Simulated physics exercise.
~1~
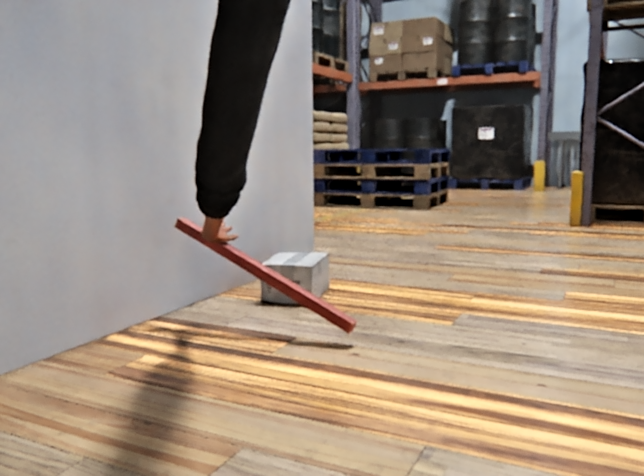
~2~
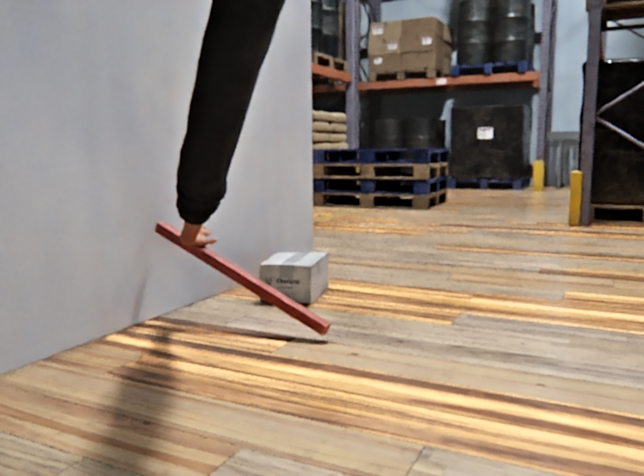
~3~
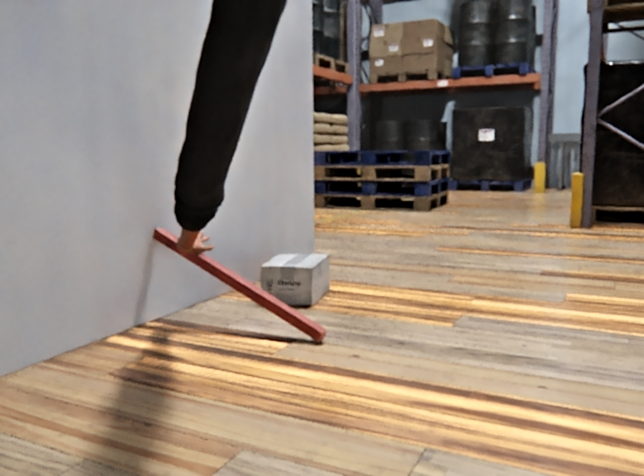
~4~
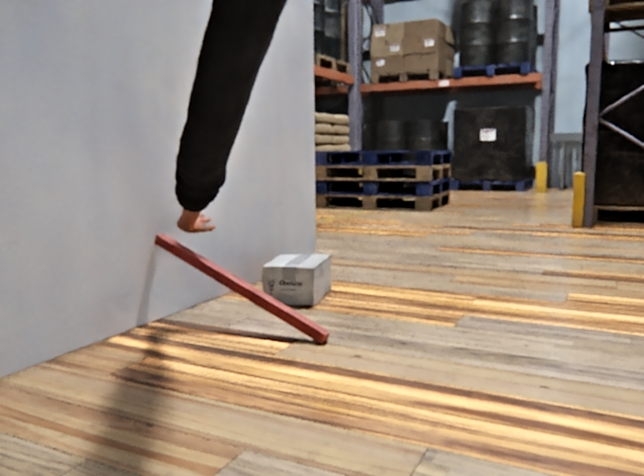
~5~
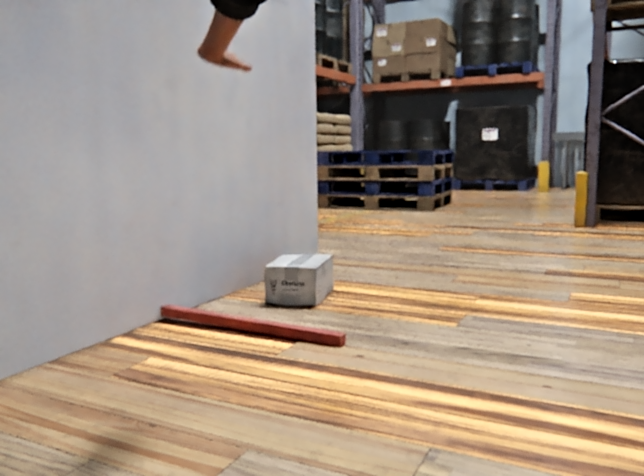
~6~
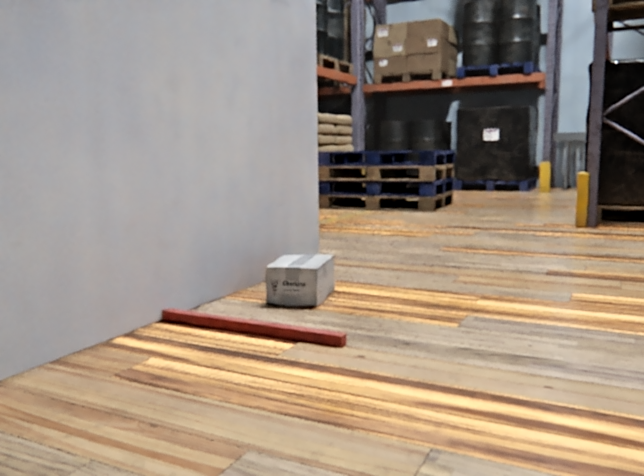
A red pole leant against a grey wall by a hand slides down once released, ending flat on the wooden floor.
